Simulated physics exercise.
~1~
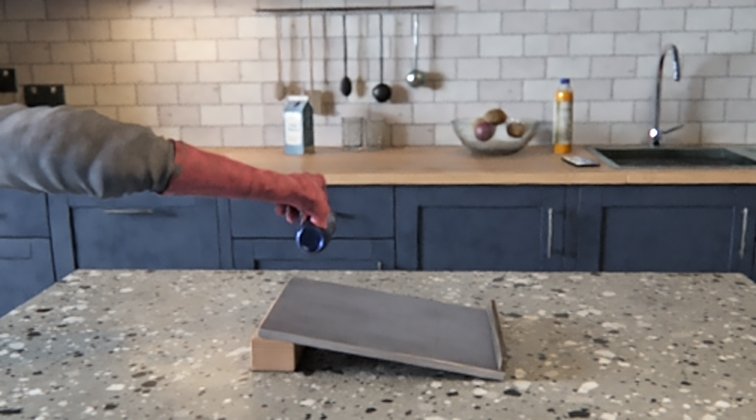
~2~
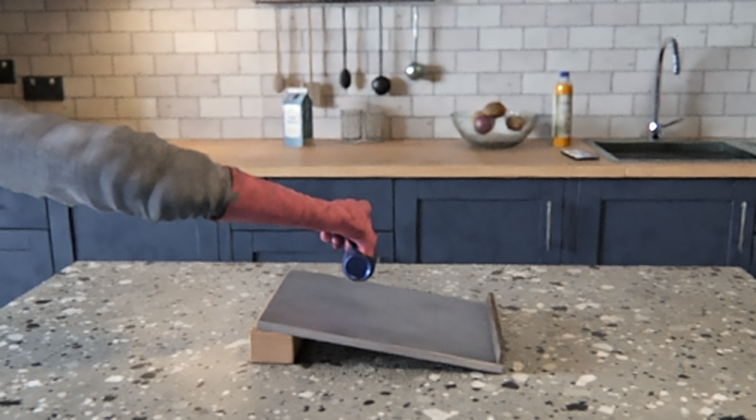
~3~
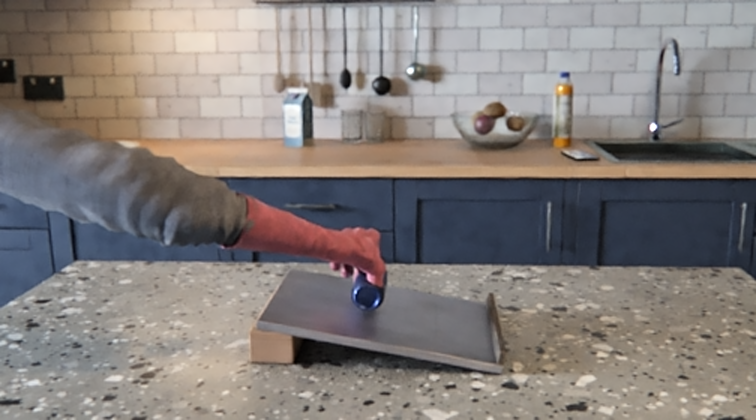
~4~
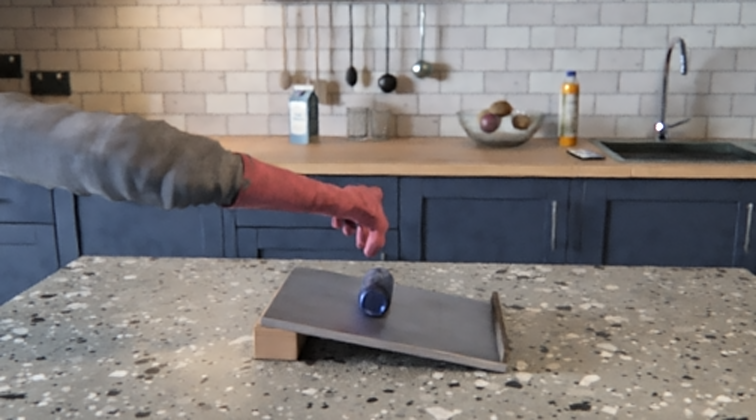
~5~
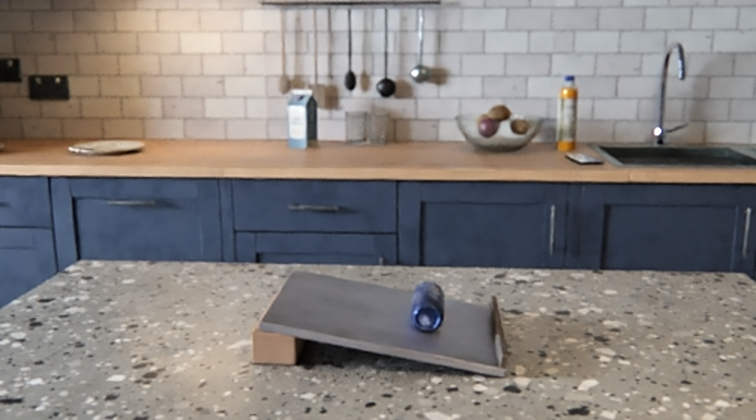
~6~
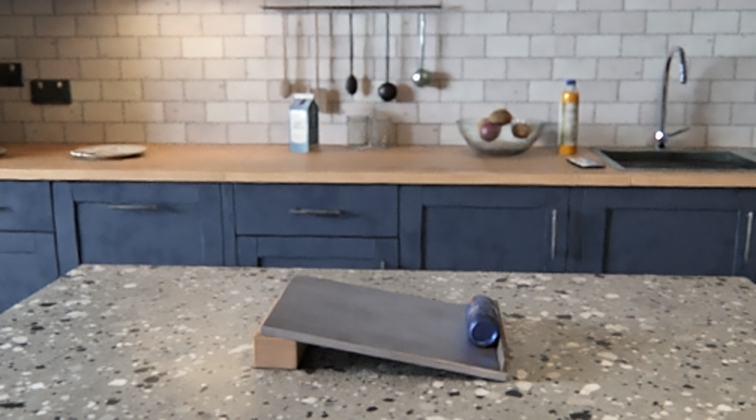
A blue can, set on a sloping board by a hand, rolls down to its raised edge.
